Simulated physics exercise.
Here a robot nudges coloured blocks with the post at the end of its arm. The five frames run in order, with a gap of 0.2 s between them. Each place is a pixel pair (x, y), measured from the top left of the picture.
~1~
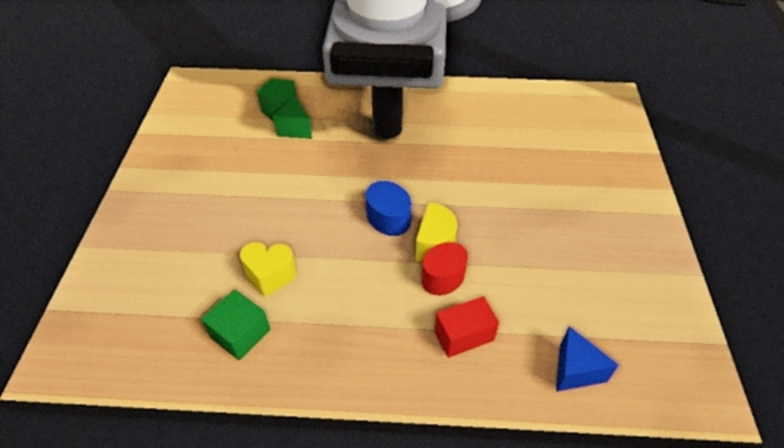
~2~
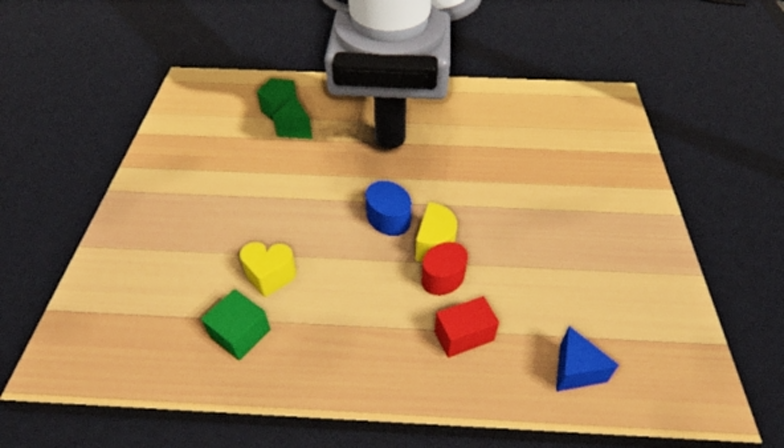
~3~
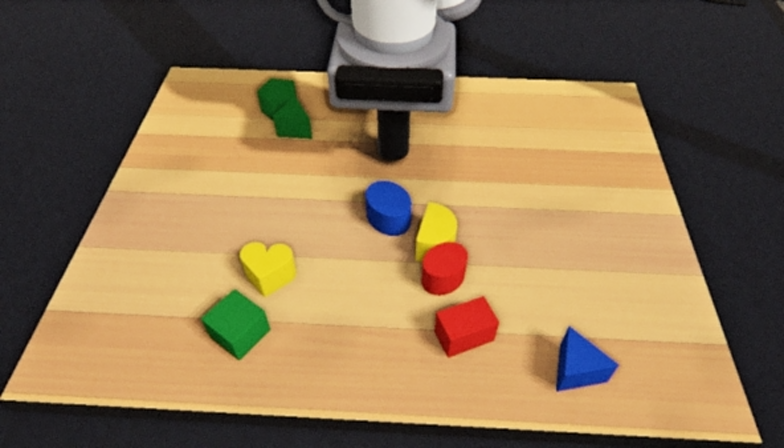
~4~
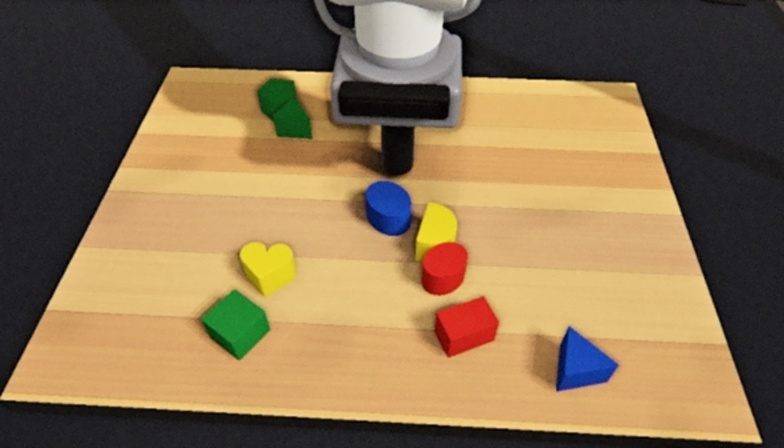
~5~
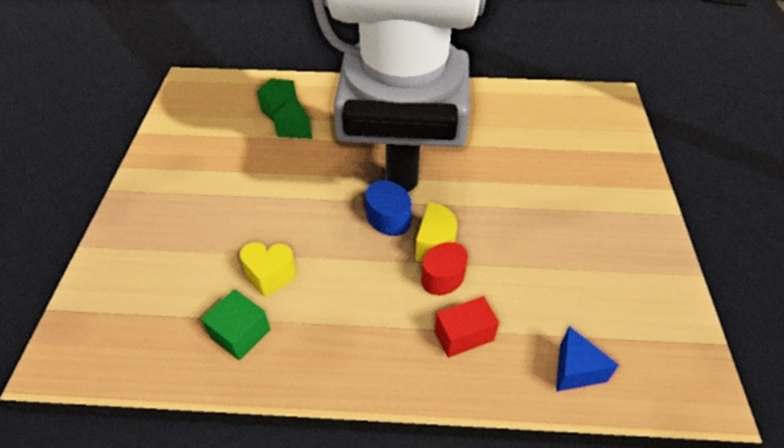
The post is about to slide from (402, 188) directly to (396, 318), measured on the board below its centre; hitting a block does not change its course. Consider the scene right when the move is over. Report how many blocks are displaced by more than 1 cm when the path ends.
Put simply, one block is moved more than 1 cm.
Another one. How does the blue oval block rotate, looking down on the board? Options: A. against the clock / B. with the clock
Correct choice: B.
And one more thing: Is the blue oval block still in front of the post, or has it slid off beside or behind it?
The blue oval block won't stay at the front of the post.
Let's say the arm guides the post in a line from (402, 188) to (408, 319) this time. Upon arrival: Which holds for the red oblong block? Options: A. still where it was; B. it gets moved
My answer is option A.
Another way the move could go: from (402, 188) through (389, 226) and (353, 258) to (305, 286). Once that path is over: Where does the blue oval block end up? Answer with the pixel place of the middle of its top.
For the centre of its top, I'd go with (345, 283).
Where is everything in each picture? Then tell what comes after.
Post's lower end (388, 129); blue oval block (388, 197); yellow D-shaped block (437, 224), in the first frame.
Post (390, 139); blocks still, in the second frame.
Post (393, 151); blocks still, in the third frame.
Post (397, 165); blocks still, in the fourth frame.
Post (402, 181); blue oval block (388, 197); yellow D-shaped block (437, 224), in the fifth frame.
What follows on the original path. One third of the way, post (401, 221); blue oval block (375, 233), turned 30° clockwise.
Two thirds of the way, post (399, 263); blue oval block (355, 262), turned 75° clockwise.
At the end, post (396, 312); blue oval block (353, 264), turned 80° clockwise; yellow D-shaped block still.
